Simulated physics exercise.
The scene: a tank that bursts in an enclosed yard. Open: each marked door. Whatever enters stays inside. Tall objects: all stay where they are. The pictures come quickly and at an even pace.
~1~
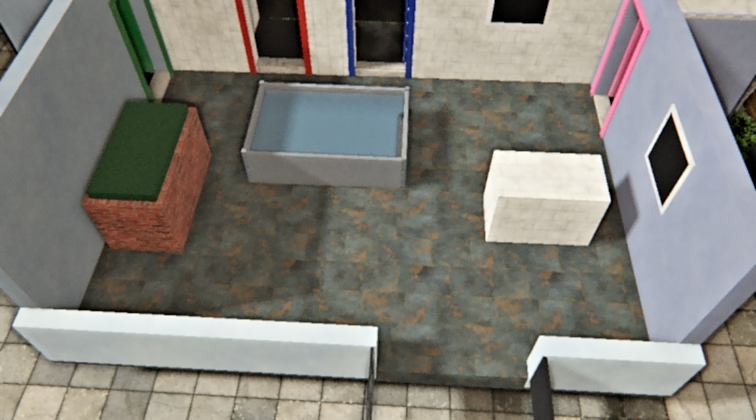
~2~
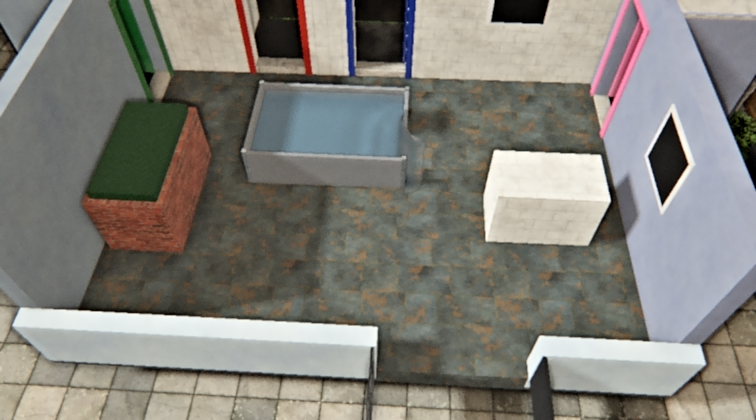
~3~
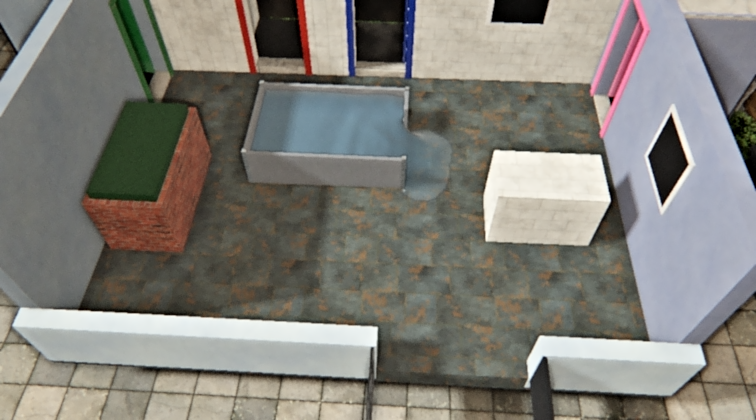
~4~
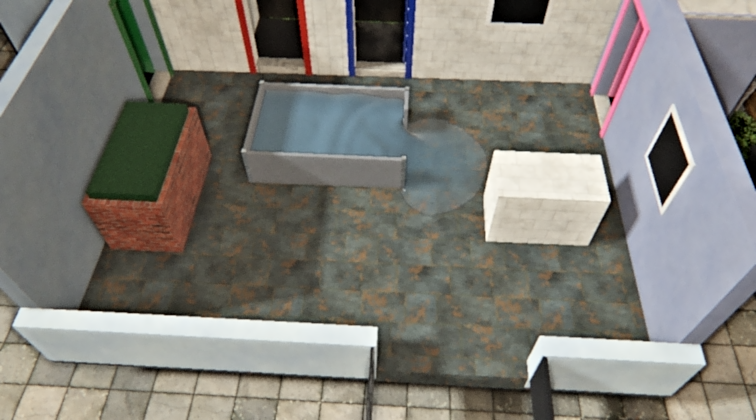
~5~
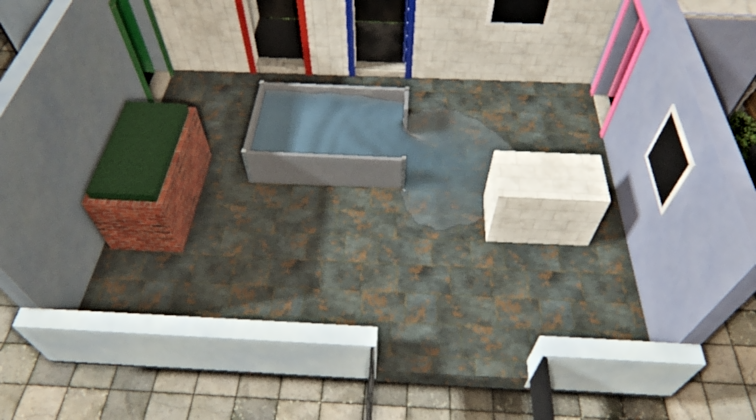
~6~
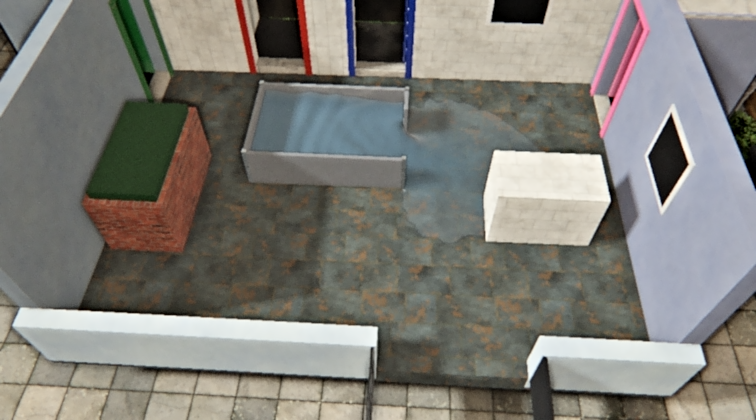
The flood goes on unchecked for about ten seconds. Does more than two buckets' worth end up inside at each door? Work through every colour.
Blue door: At most two buckets; red door: At most two buckets; pink door: Over two buckets; green door: At most two buckets.
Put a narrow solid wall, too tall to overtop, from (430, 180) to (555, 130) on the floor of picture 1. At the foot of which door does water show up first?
That would be the door marked pink.
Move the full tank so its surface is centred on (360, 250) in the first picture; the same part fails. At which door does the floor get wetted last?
The one in green.
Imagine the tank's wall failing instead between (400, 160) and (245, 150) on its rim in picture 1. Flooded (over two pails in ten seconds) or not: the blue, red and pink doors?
The blue one remains below, the red one remains below, and the pink one remains below.
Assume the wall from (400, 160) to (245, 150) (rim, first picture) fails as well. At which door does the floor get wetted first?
Answer - the green-painted one.
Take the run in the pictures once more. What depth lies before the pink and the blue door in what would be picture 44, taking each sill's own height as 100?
Some 230 percent and then some 30 percent.
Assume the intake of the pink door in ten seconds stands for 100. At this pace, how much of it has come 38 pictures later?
Around 80 percent.
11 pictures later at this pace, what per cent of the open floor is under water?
Close to 35 %.
A moment on, water covers 25 % of the floor; the blue door not reached, the red door not reached, the pink door not reached, the green door not reached.
Next, water covers 35 % of the floor; the blue door not reached, the red door not reached, the pink door under two buckets in, the green door not reached.
Then, water covers 40 % of the floor; the blue door not reached, the red door not reached, the pink door over two buckets in, the green door not reached.
Later, water covers 55 % of the floor; the blue door wet at the sill, nothing in, the red door wet at the sill, nothing in, the pink door far over two buckets in, the green door not reached.
In the end, water covers 85 % of the floor; the blue door wet at the sill, nothing in, the red door wet at the sill, nothing in, the pink door far over two buckets in, the green door wet at the sill, nothing in.
